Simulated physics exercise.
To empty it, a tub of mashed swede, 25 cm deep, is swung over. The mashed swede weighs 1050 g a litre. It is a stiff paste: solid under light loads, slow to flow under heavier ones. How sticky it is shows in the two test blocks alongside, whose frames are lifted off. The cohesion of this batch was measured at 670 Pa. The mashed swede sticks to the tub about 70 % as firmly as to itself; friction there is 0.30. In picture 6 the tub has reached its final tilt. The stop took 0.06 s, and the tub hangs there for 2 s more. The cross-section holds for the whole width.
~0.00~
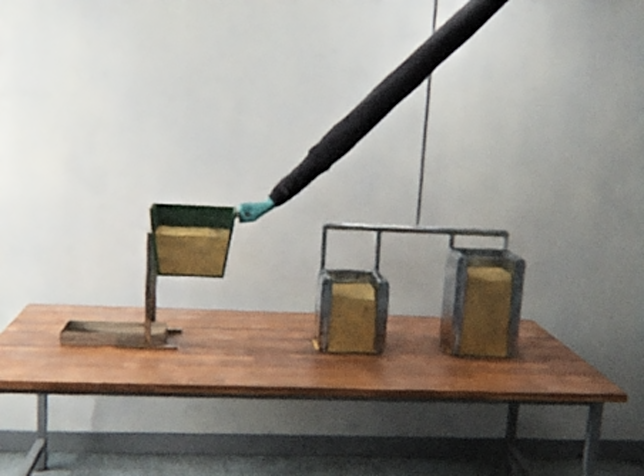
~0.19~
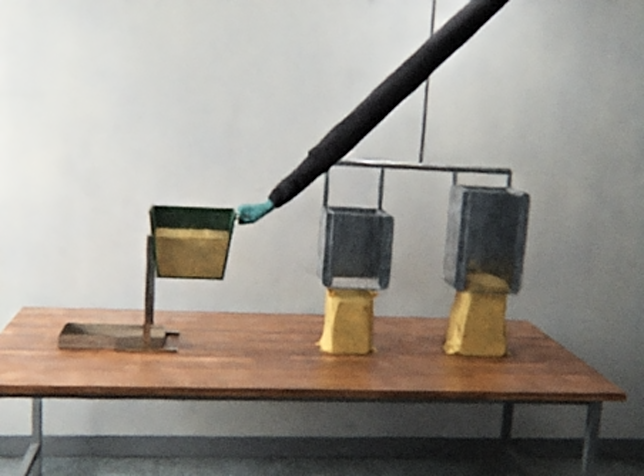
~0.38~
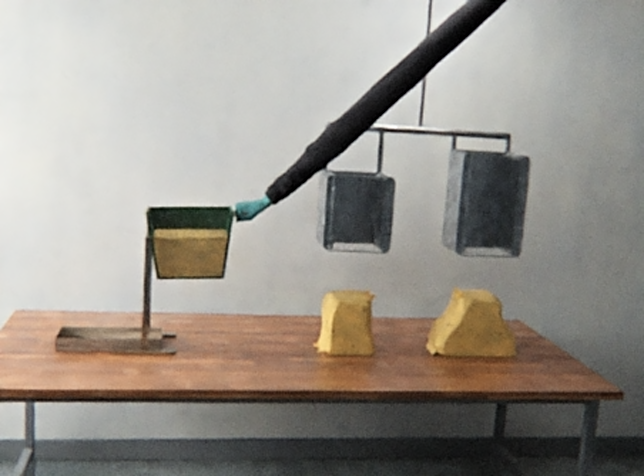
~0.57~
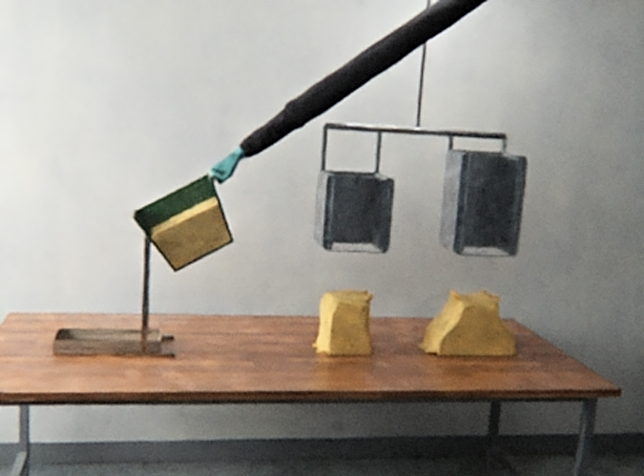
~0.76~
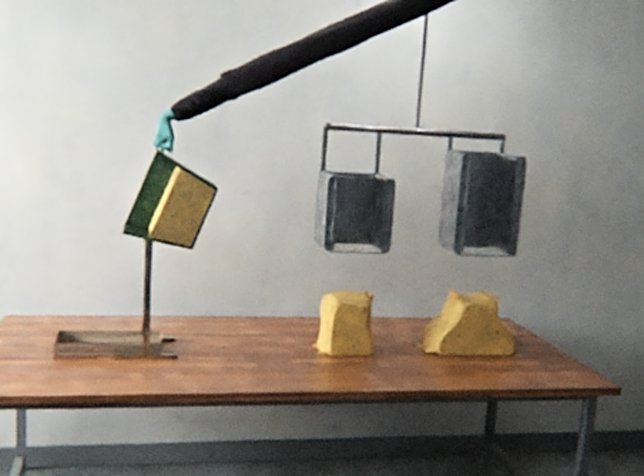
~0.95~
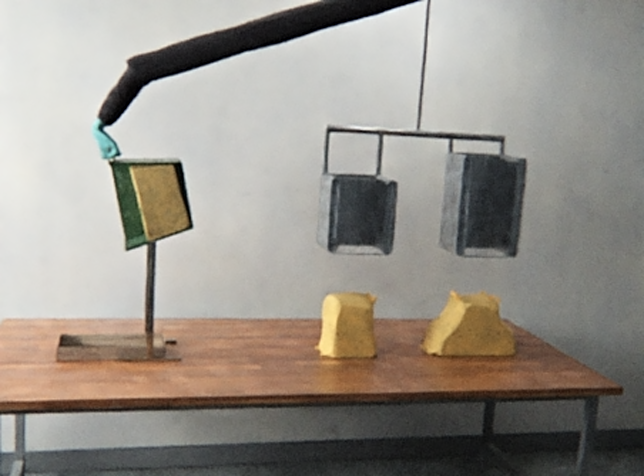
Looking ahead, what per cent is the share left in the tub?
About 0 %.
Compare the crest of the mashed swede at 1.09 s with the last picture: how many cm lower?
Some 6 cm.
By 1.09 s, the tub is at 102 degrees and holds 95 %.
By 1.26 s, the tub is at 102 degrees and holds 34 %.
By 1.43 s, the tub is at 102 degrees and holds 0 %.
By 1.60 s, the tub is at 102 degrees and holds 0 %.
By 2.95 s, at the end, the tub is at 102 degrees and holds 0 %.
